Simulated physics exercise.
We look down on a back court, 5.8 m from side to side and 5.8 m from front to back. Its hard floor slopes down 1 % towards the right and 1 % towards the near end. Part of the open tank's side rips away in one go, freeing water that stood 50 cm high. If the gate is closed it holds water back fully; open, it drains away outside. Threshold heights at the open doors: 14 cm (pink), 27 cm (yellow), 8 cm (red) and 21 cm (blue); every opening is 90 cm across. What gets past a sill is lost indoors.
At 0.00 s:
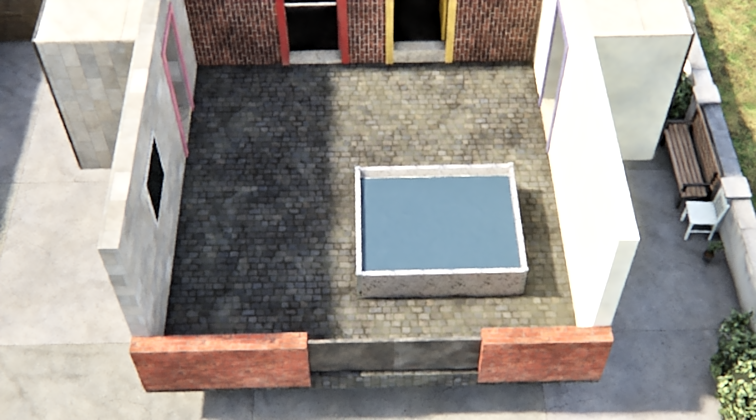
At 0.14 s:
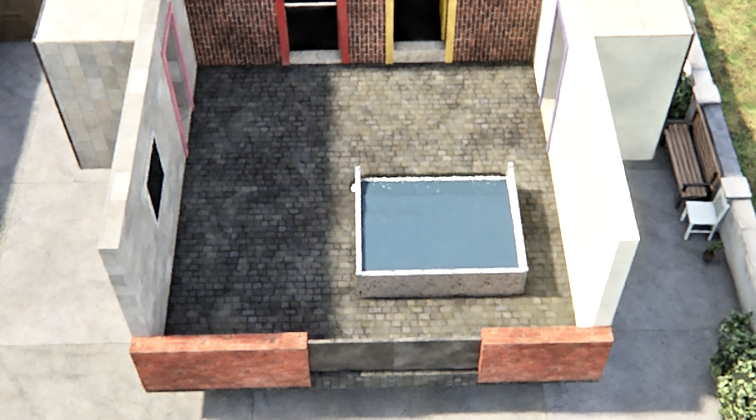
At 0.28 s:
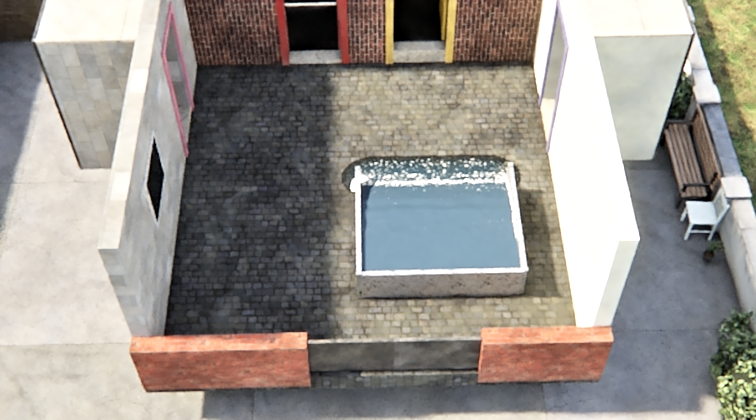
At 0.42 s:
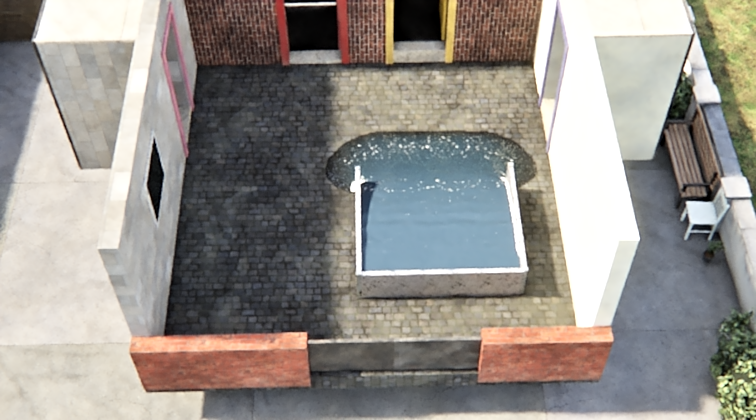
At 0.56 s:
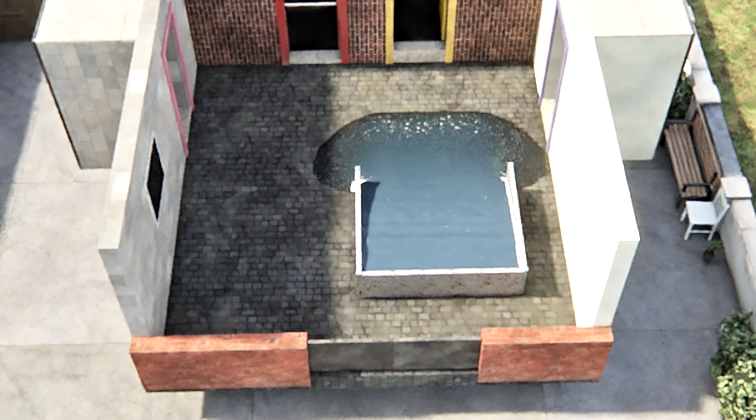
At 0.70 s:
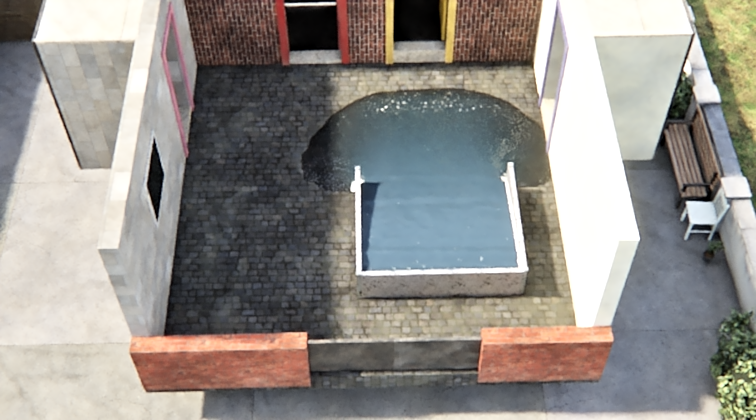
In a paved back court, water sat still in an open tank until its far side gave way; then it poured out and spread across the floor in a widening, rounded sheet towards the doors.
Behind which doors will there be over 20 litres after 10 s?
The water let in: At the pink door it stays under the limit; at the yellow door it stays under the limit; at the red door it passes the limit; at the blue door it does not reach the limit.
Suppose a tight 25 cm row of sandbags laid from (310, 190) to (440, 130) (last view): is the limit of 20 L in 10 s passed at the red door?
Against that limit: Red below.
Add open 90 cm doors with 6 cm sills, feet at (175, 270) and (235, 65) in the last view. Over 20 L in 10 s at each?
In turn: Below, over.
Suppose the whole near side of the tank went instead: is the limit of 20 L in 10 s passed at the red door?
Against that limit: Red below.
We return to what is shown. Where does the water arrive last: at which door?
The pink one.
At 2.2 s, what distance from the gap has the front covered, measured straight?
About 4.2 m.
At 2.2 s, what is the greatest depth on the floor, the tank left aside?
About 38 cm.
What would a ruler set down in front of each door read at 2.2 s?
In cm: Pink 0, yellow 28, red 16, blue 13.
After 1.4 s water covers 35 % of the floor and is deepest (30 cm) near (418, 63); pink door not reached, yellow door 29 cm at the sill, 0 L in, red door not reached, blue door 11 cm at the sill, 0 L in.
After 2.2 s water covers 40 % of the floor and is deepest (38 cm) near (532, 61); pink door not reached, yellow door 28 cm at the sill, 1 L in, red door 16 cm at the sill, 7 L in, blue door 13 cm at the sill, 0 L in.
After 3.5 s water covers 45 % of the floor and is deepest (22 cm) near (532, 61); pink door 6 cm at the sill, 0 L in, yellow door 19 cm at the sill, 2 L in, red door 12 cm at the sill, 32 L in, blue door 19 cm at the sill, 1 L in.
After 6.0 s water covers 85 % of the floor and is deepest (21 cm) near (581, 356); pink door 11 cm at the sill, 0 L in, yellow door 6 cm at the sill, 2 L in, red door 6 cm at the sill, 39 L in, blue door 9 cm at the sill, 1 L in.
After 10.0 s water covers 100 % of the floor and is deepest (14 cm) near (434, 303); pink door 3 cm at the sill, 0 L in, yellow door 4 cm at the sill, 2 L in, red door 3 cm at the sill, 39 L in, blue door 5 cm at the sill, 2 L in.
